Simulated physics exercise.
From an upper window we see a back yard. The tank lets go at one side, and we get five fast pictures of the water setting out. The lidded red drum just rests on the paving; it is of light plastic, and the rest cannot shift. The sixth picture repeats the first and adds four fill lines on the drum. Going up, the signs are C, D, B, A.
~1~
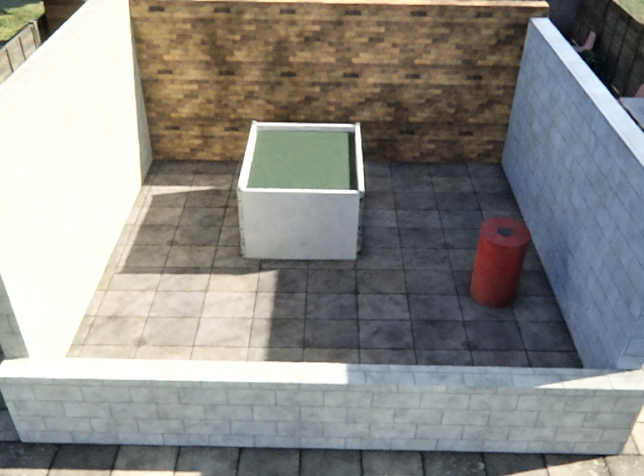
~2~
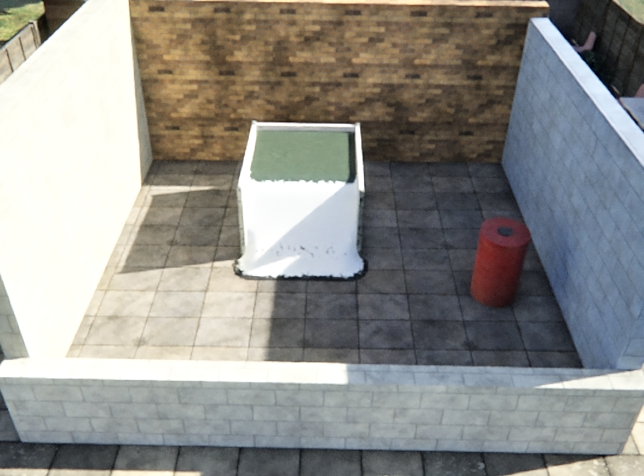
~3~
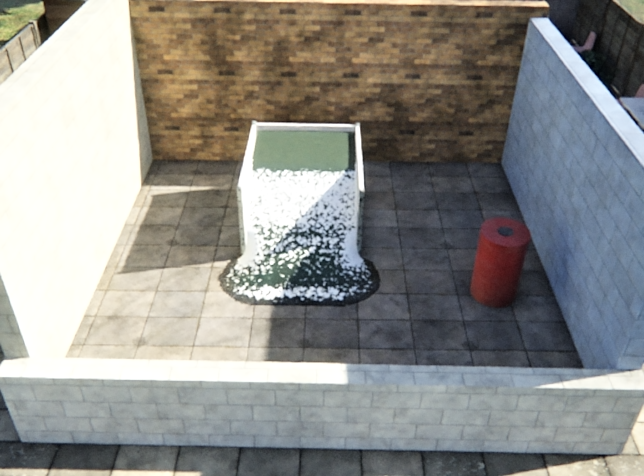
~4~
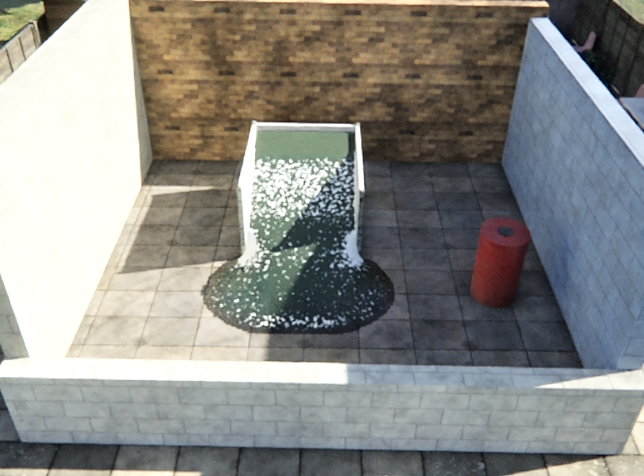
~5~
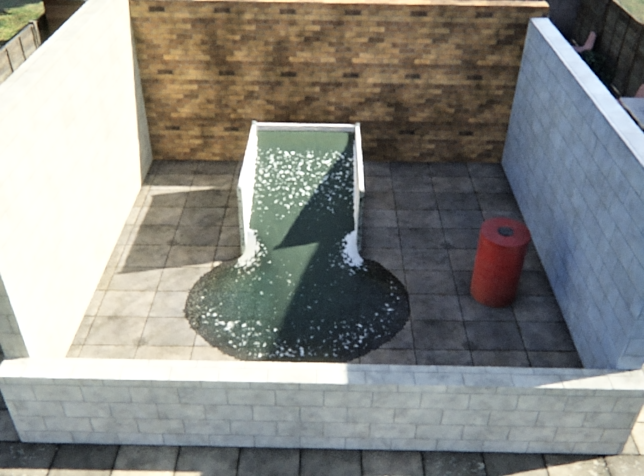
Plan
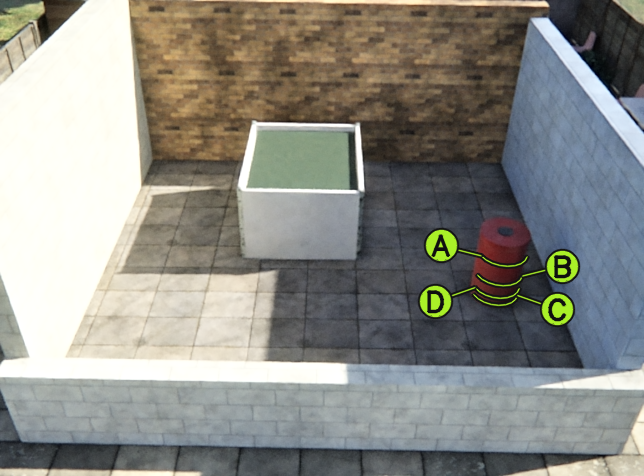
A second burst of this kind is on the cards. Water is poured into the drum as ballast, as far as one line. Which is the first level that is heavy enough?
That is mark B.
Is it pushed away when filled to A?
No.
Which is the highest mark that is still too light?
Mark D.
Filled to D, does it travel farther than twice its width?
No, less.
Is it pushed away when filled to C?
Yes, it does.
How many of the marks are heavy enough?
Two of the four.
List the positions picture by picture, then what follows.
Lid of the red drum at (506, 231); tank full, its middle at (304, 160), in the first frame.
In the second frame, 3 % of the ground wet, in view closest to the drum at (358, 264).
In the third frame, 6 % of the ground wet, in view closest to the drum at (369, 280).
In the fourth frame, 10 % of the ground wet, in view closest to the drum at (387, 295).
Lid of the red drum at (506, 231); 15 % of the ground wet, in view closest to the drum at (398, 295), in the fifth frame.
On the marked copy, A at (507, 266); B at (503, 285); C at (498, 305); D at (500, 298); from the bottom up C, D, B, A.
With A, it does not move.
With B, it does not move.
With C, it is pushed about twice its own width away.
With D, it is pushed about half its own width away.
